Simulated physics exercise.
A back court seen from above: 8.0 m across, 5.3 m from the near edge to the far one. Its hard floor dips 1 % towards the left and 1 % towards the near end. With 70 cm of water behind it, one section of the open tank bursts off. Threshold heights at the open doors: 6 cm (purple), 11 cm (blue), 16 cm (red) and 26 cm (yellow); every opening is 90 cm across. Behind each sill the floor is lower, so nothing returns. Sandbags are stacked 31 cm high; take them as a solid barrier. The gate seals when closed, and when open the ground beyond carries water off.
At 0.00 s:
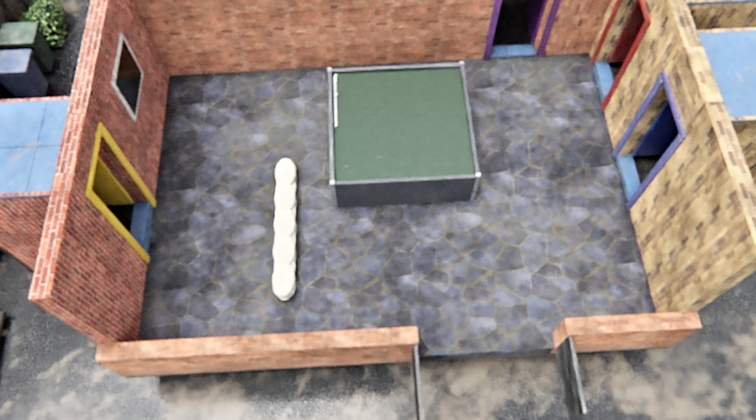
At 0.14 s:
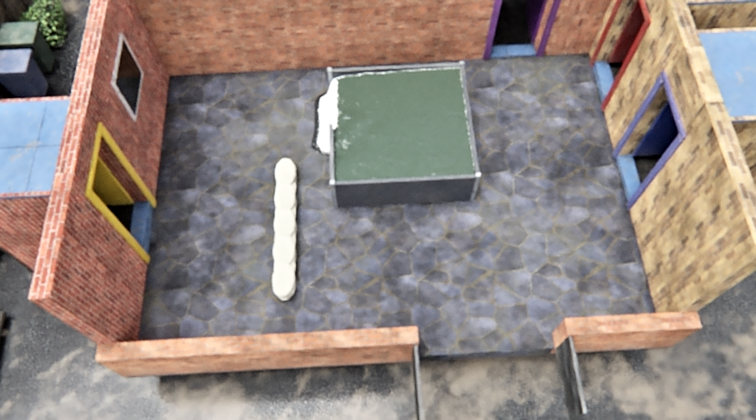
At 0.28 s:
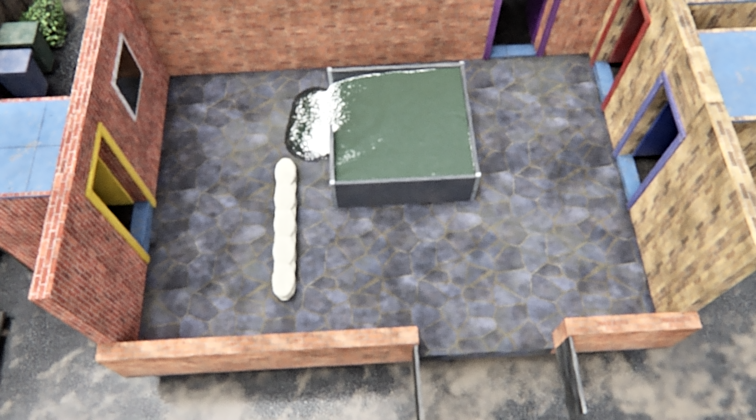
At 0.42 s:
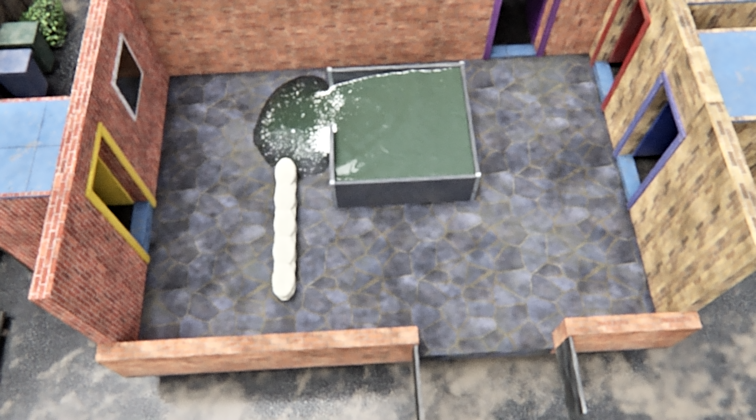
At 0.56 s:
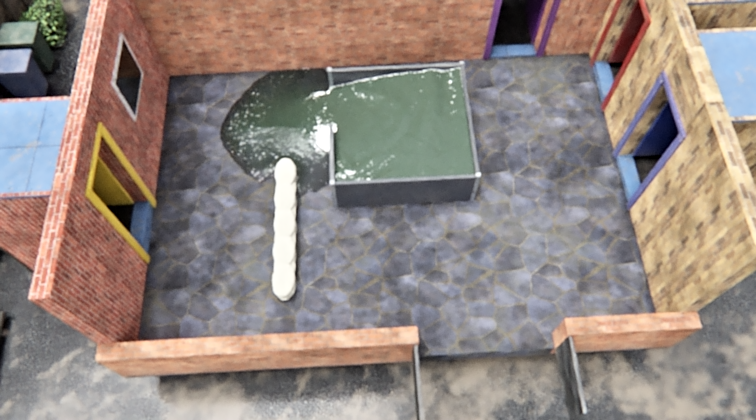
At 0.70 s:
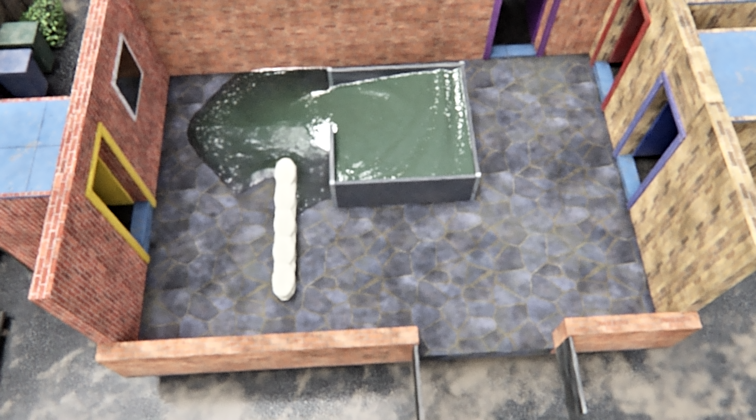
Green water bursting from the left side of an open tank, spreading left across a walled stone-floored court and reaching pale sandbags.
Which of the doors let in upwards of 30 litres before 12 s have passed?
Within that time: At the purple door it does not reach the limit; at the blue door it does not reach the limit; at the red door it does not reach the limit; at the yellow door it stays under the limit.
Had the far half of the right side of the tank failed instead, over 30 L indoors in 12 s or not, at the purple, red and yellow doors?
Then: Purple past it, red past it, yellow below.
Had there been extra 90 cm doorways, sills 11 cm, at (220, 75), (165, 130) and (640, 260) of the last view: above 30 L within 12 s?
In that order: Past it, above, under.
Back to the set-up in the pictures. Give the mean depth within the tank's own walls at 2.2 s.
About 42 cm.
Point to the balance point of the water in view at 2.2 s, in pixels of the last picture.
Around (320, 139).
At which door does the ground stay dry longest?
It is the red one.
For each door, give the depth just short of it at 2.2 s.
Depths in cm: Purple 0, blue 0, red 0, yellow 17.
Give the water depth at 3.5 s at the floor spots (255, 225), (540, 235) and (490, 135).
About 2, 0 and 0 cm.
After 1.4 s water covers 20 % of the floor and is deepest (50 cm) near (170, 80); purple door not reached, blue door not reached, red door not reached, yellow door 6 cm at the sill, 0 L in.
After 2.2 s water covers 25 % of the floor and is deepest (50 cm) near (198, 87); purple door not reached, blue door not reached, red door not reached, yellow door 17 cm at the sill, 0 L in.
After 3.5 s water covers 35 % of the floor and is deepest (37 cm) near (137, 356); purple door not reached, blue door not reached, red door not reached, yellow door 18 cm at the sill, 0 L in.
After 7.0 s water covers 75 % of the floor and is deepest (29 cm) near (137, 356); purple door not reached, blue door not reached, red door not reached, yellow door 13 cm at the sill, 0 L in.
After 12.0 s water covers 95 % of the floor and is deepest (21 cm) near (137, 356); purple door 6 cm at the sill, 0 L in, blue door 7 cm at the sill, 0 L in, red door 6 cm at the sill, 0 L in, yellow door 11 cm at the sill, 0 L in.
